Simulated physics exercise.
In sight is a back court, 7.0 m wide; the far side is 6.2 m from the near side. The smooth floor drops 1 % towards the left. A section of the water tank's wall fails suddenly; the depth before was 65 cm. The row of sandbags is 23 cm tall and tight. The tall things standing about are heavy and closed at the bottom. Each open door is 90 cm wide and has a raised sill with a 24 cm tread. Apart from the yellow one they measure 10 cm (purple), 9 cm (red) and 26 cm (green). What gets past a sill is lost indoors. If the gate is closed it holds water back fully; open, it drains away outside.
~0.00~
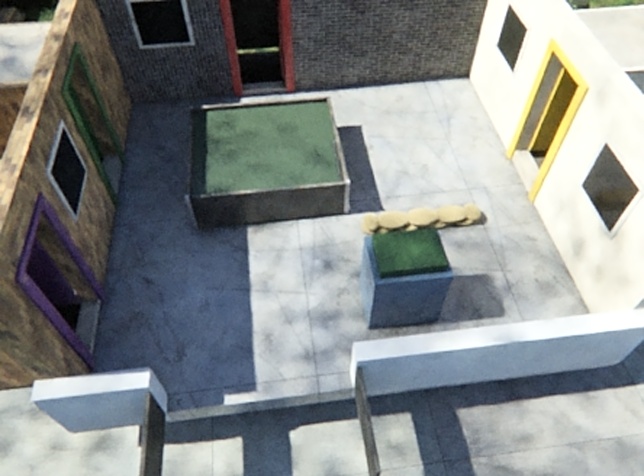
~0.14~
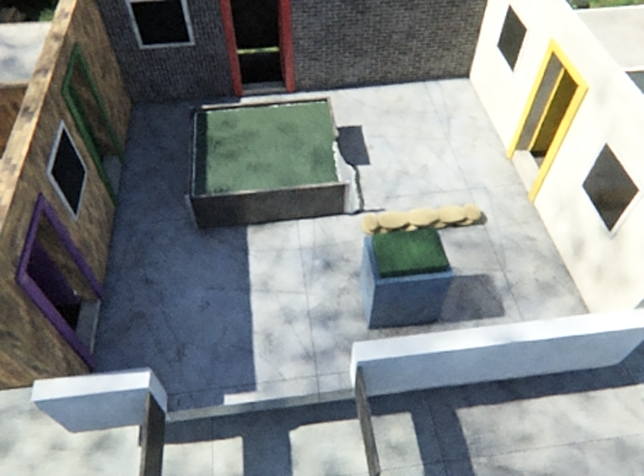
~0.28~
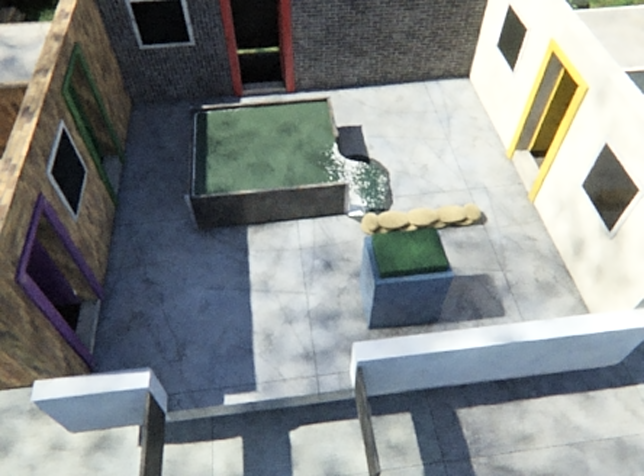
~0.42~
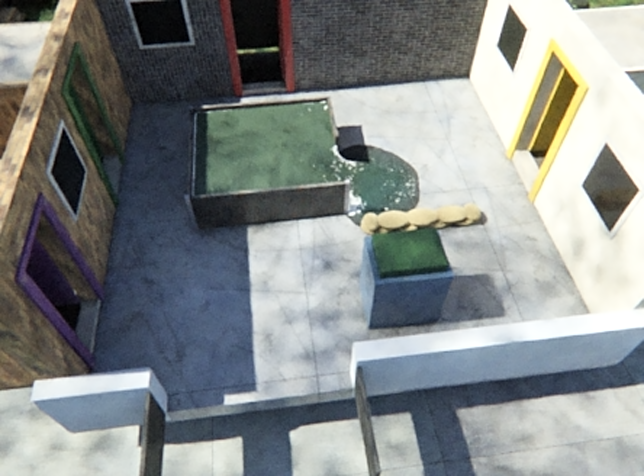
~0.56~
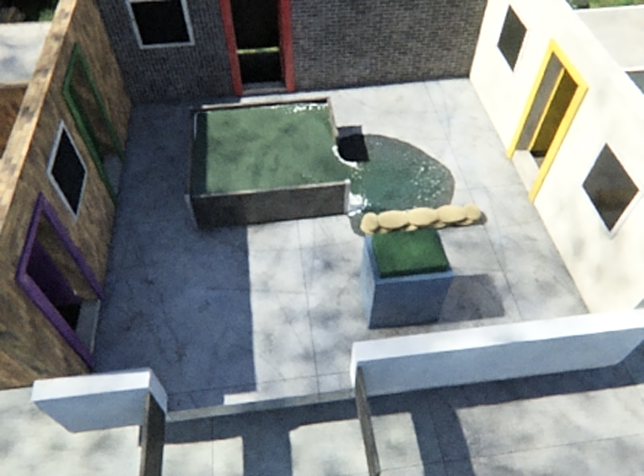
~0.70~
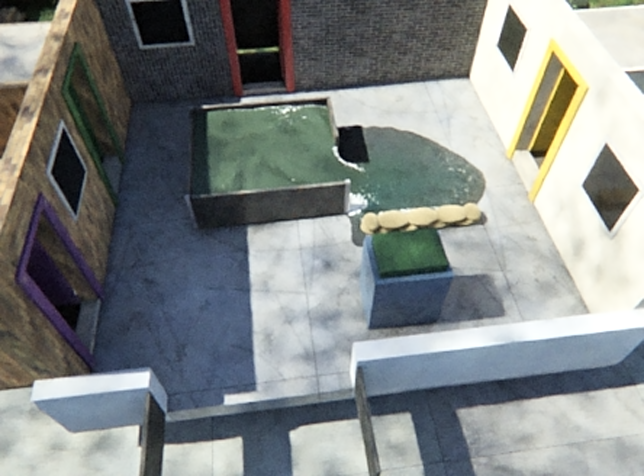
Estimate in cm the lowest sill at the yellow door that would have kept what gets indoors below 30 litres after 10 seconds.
Close to 32 cm is just enough.
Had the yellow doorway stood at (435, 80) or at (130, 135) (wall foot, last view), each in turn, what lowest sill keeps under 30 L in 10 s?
About 24 and 13.5 cm.
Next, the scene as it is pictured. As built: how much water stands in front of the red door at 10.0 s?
Some 5.0 cm.
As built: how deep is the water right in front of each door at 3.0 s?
In cm: Purple 0, red 0, green 0, yellow 34.
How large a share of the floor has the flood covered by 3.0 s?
Some 30 per cent of it.
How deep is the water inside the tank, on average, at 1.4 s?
About 50 cm.
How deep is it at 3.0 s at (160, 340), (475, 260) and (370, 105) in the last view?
In that order: 0, 1 and 0 cm.
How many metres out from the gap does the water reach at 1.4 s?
Roughly 3.4 m.
After 1.4 s water covers 20 % of the floor, deepest (36 cm) near (350, 190); 29 cm at the yellow door, 1 litre in over its 21 cm sill.
After 3.0 s water covers 30 % of the floor, deepest (35 cm) near (463, 77); 34 cm at the yellow door, 120 litres in over its 21 cm sill.
After 10.0 s water covers 95 % of the floor, deepest (16 cm) near (131, 112); 12 cm at the yellow door, 162 litres in over its 21 cm sill.
At the yellow door as built, the water arrived by 0.9 s and peaked near 39 cm at 2.0 s.
Run again over the same 10 s with other heights there, 61 litres in over 28 cm, 4 litres over 38 cm. The limit of 30 litres is kept from about 32 cm up.
